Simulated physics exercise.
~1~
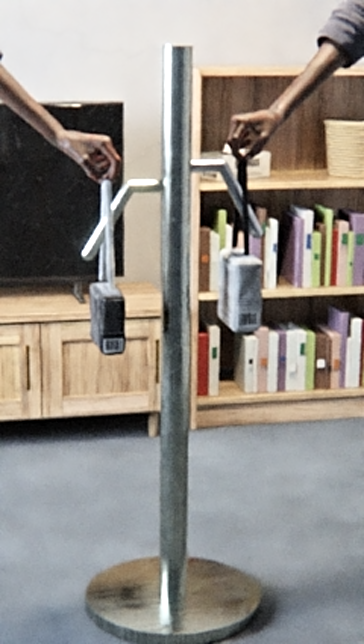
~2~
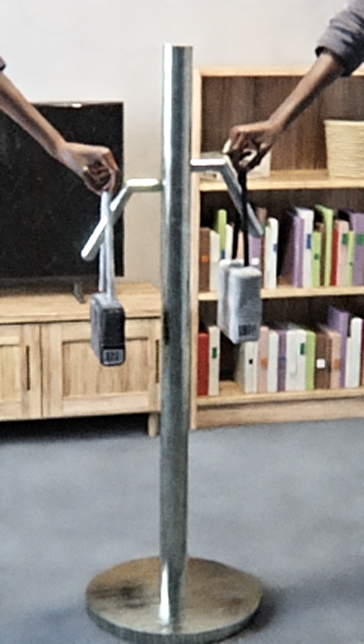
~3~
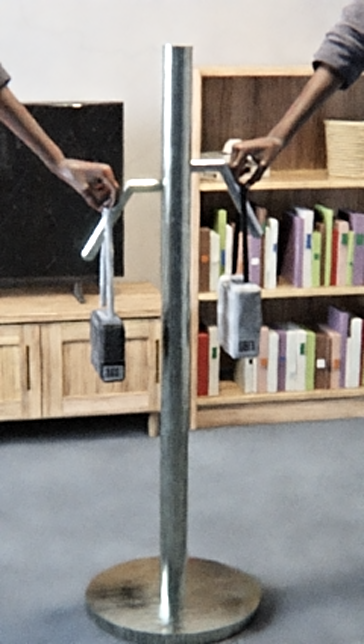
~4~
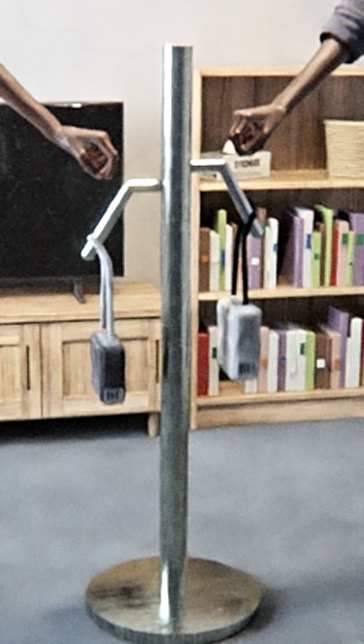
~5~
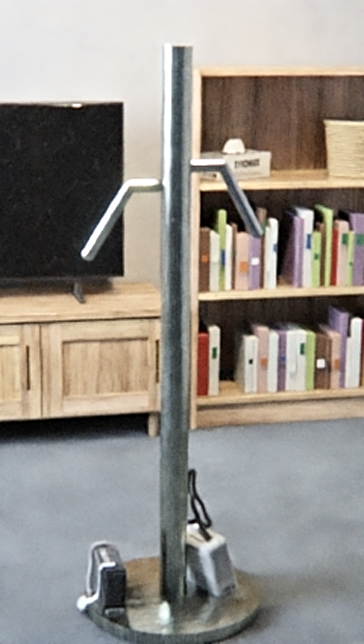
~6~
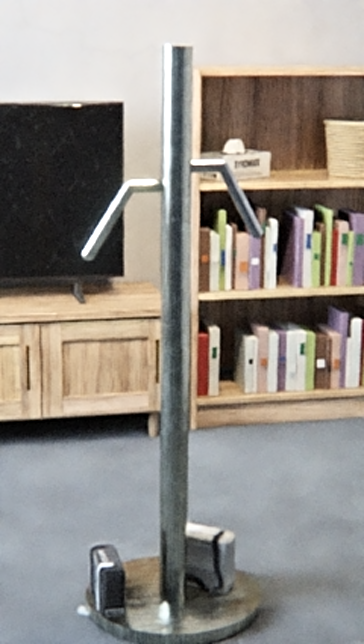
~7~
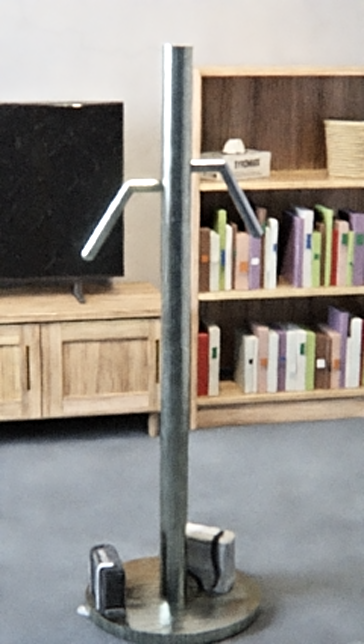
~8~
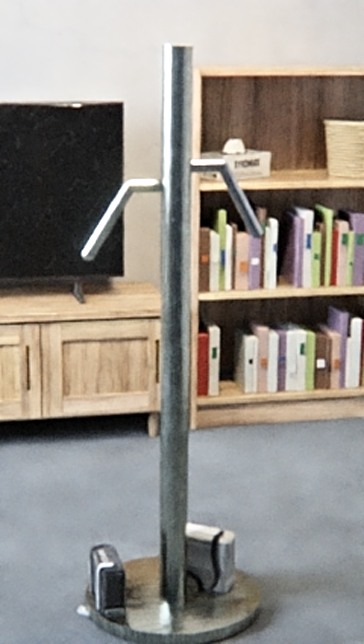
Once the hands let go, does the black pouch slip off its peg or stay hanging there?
The black pouch slips off its peg and drops to the foot of the stand, and the white pouch falls as well.
